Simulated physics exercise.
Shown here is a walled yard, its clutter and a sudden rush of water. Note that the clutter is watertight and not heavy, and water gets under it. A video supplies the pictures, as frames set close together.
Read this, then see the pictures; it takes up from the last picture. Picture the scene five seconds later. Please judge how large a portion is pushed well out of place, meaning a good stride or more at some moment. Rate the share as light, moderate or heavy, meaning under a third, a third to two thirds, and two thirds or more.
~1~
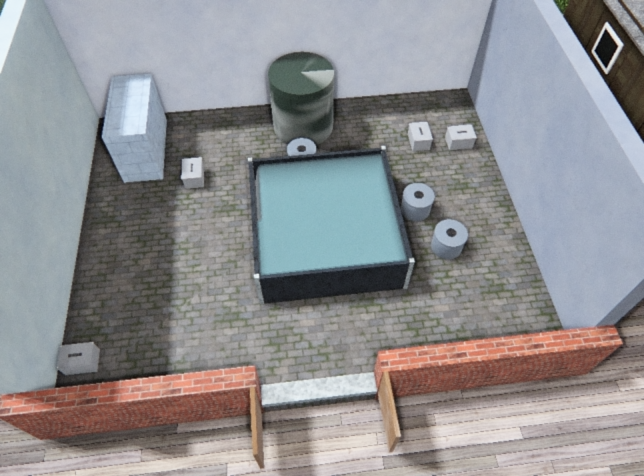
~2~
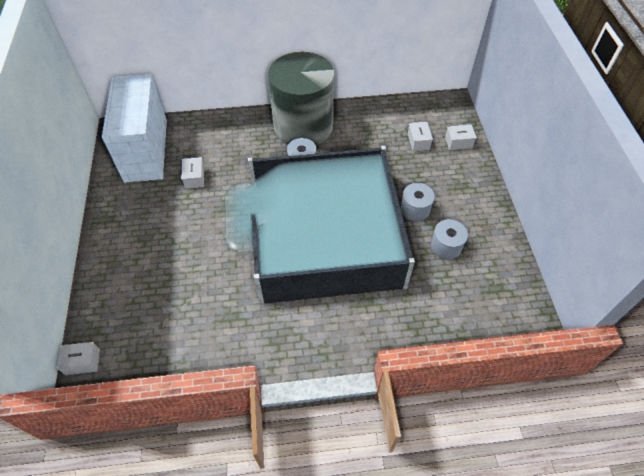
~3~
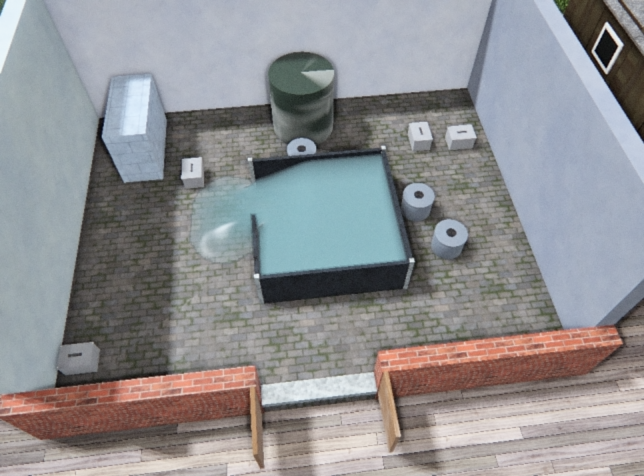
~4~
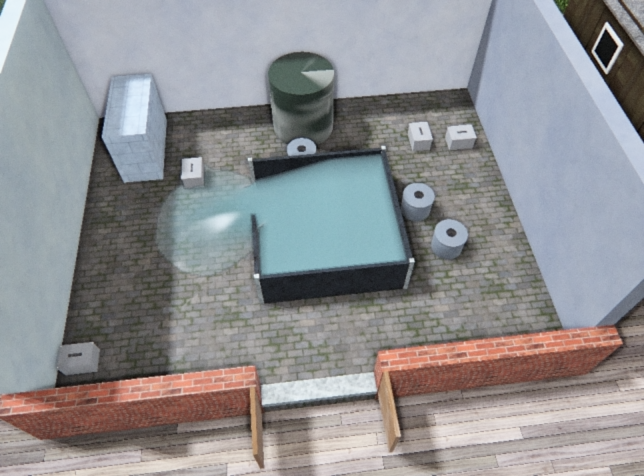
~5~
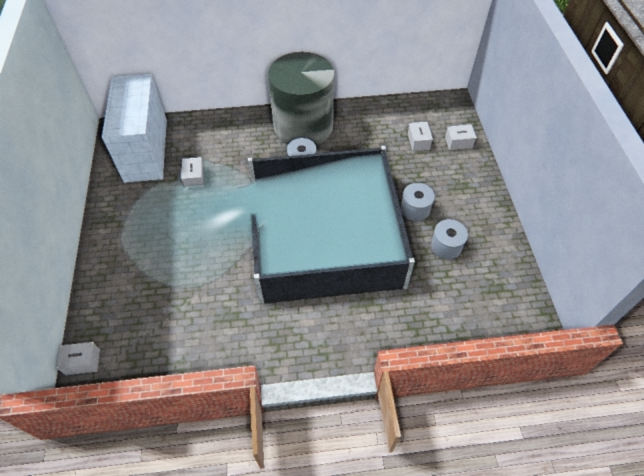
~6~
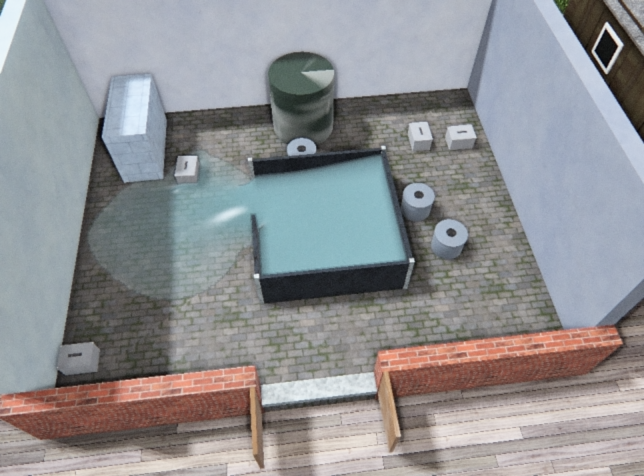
Light.
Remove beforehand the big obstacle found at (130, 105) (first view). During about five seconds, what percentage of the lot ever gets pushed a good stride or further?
Share affected: Approx. 40 %.
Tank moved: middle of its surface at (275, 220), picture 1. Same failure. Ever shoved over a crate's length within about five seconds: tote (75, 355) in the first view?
My call: Swept aside.
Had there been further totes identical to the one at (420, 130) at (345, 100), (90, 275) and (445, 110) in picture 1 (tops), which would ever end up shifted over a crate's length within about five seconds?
In that order: Less than that, that far or more, not that far.
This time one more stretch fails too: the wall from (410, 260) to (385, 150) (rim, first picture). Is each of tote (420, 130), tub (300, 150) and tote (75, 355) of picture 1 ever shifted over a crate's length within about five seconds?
Same order as named: Sent that far; sent that far; not sent that far.
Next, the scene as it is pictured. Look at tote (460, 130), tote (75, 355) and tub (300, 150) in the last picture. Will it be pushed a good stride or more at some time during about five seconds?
Item one never gets that far, item two gets that far, item three never gets that far.
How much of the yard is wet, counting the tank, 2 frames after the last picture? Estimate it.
30 per cent.
A moment on, 0 of 7 are well off their spots; 0 afloat.
Next, 1 of 7 are well off their spots; 2 afloat.
Later, 2 of 7 are well off their spots; 0 afloat.
In the end, 2 of 7 are well off their spots, and 2 have been at some point; 1 afloat.
